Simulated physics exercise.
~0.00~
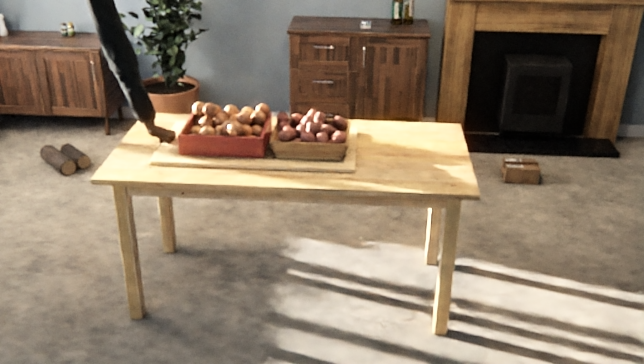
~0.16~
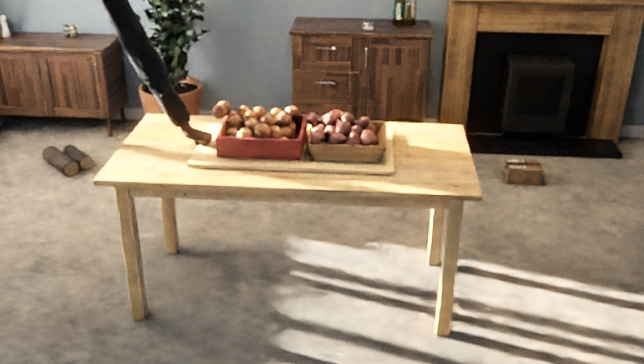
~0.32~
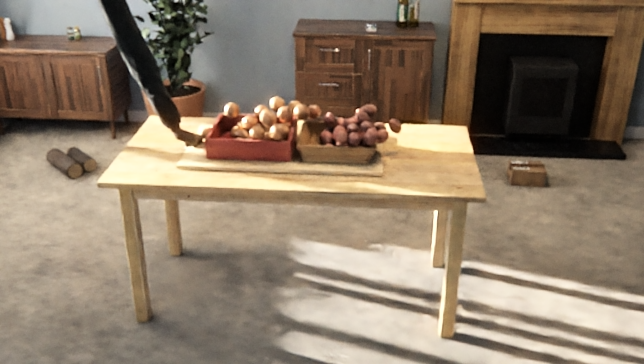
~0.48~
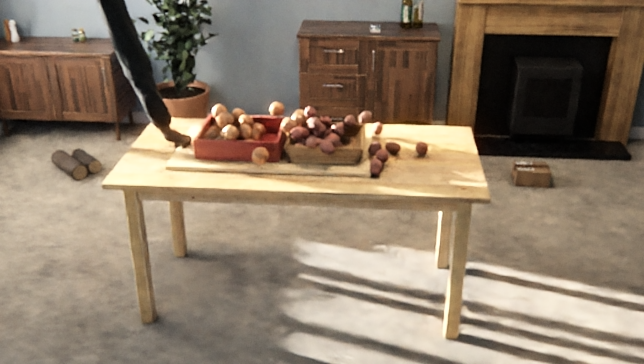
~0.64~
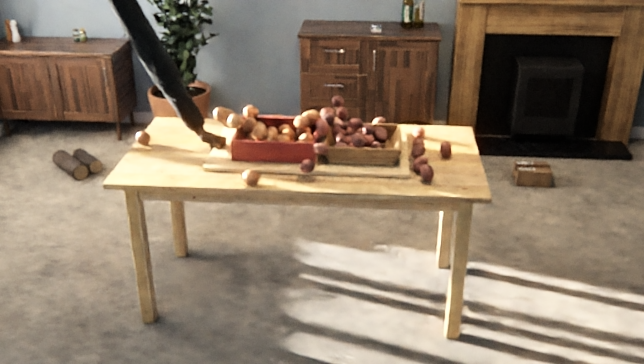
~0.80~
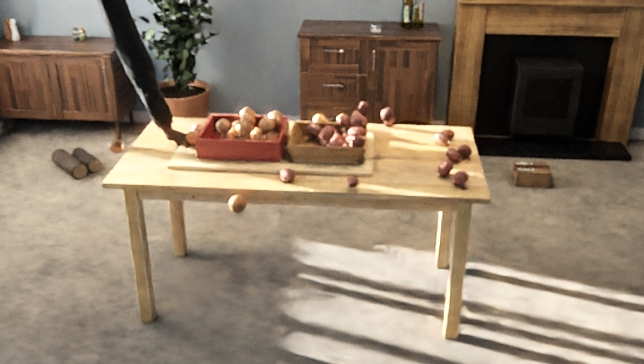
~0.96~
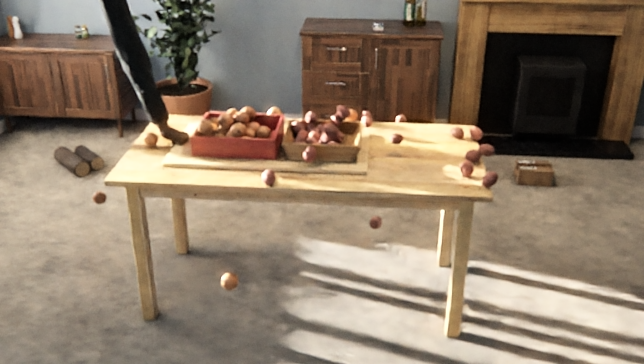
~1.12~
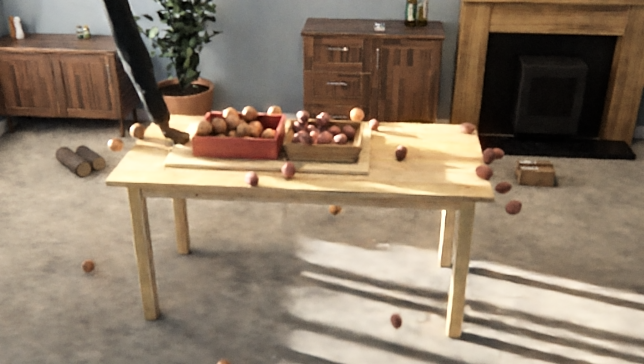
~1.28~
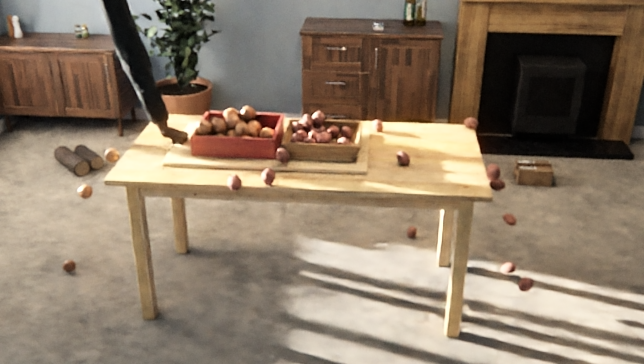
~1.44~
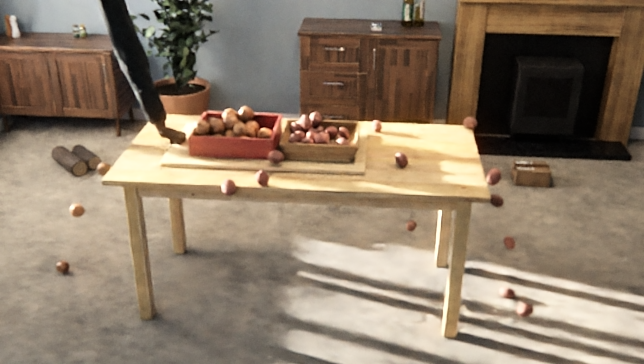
The clip opens on a pale wooden table in a sitting room, where a dark-sleeved arm holds a board carrying a red tray of onions and a wooden tray of red potatoes, both heaped. The hand jerks the board right, then back left, and the heaps slide and spill over the tray walls. A second shove right and pull left scatters more across the tabletop. Several roll off the front and both ends, dropping toward the carpet. Finally the board rests near its starting place, both trays still holding most of their loads, with strays on the table and floor.
